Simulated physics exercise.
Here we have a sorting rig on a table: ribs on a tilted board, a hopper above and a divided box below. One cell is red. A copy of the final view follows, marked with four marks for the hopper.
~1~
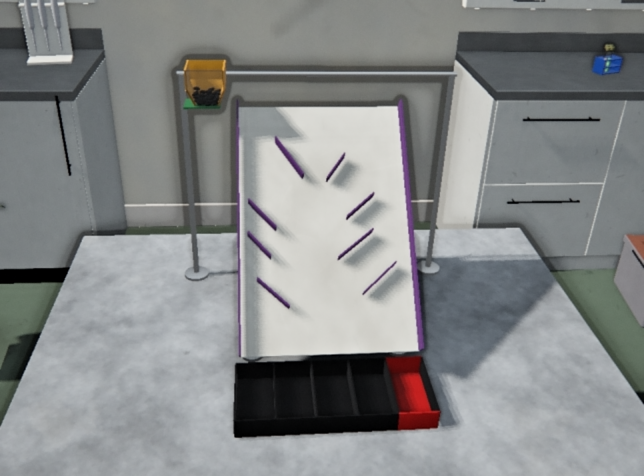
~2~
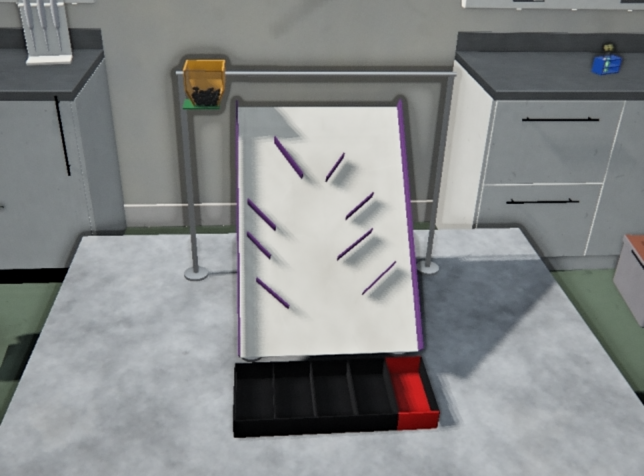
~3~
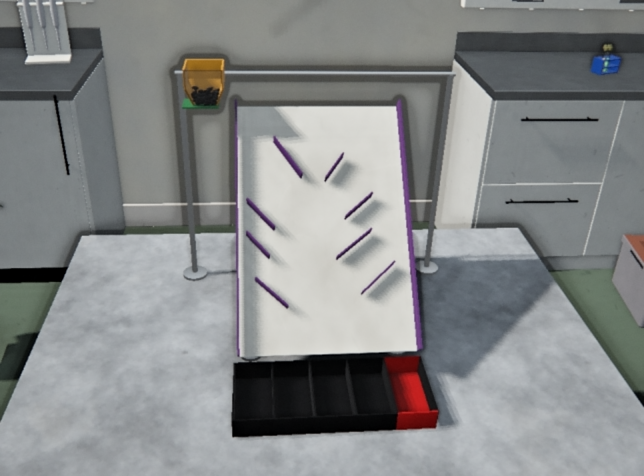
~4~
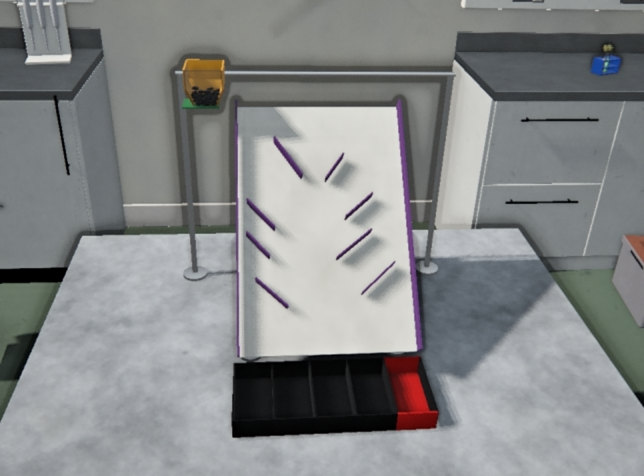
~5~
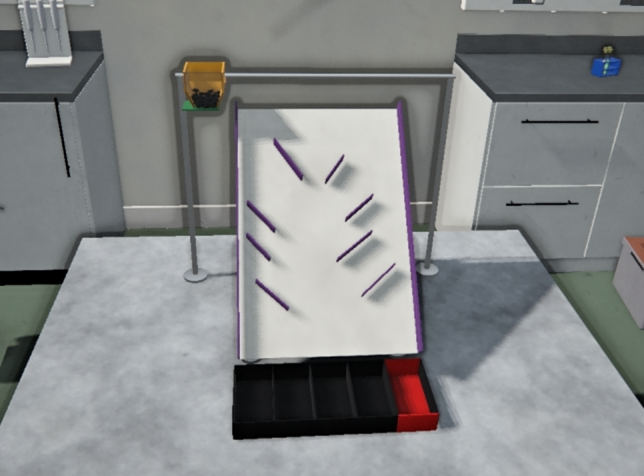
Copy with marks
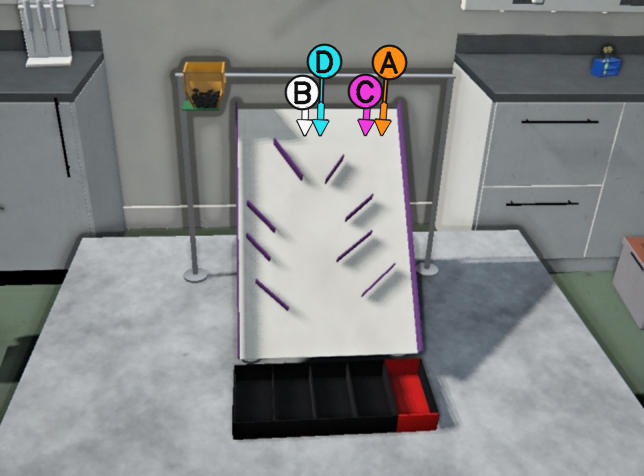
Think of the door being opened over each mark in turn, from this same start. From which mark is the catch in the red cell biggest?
Go for A.
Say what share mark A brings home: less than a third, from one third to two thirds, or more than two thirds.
Mark A gives from one third to two thirds.
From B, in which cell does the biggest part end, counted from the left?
It is the third one.
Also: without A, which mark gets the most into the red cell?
It is C.
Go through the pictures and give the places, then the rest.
Hopper at (208, 100), black beans, door shut, in the first picture.
Ribs (275, 136) to (303, 174), (327, 177) to (344, 153), (248, 199) to (276, 227), in the second picture.
Ribs (346, 215) to (373, 192), (246, 231) to (269, 255), (338, 256) to (372, 228), in the third picture.
Ribs (256, 277) to (288, 306), (363, 292) to (395, 261), in the fourth picture.
Red cell at (418, 422), number 5 of 5 from the left, in the fifth picture.
On the marked copy, mark A meets the board at (382, 129); mark B meets the board at (304, 129); mark C meets the board at (365, 129); mark D meets the board at (320, 129).
With A, about a third in the red cell, about half in other cells, a stray few held on the board, a stray few outside the box.
With B, none in the red cell, nearly all in other cells, a small part outside the box.
With C, about a quarter in the red cell, most in other cells.
With D, none in the red cell, most in other cells, a small part outside the box.
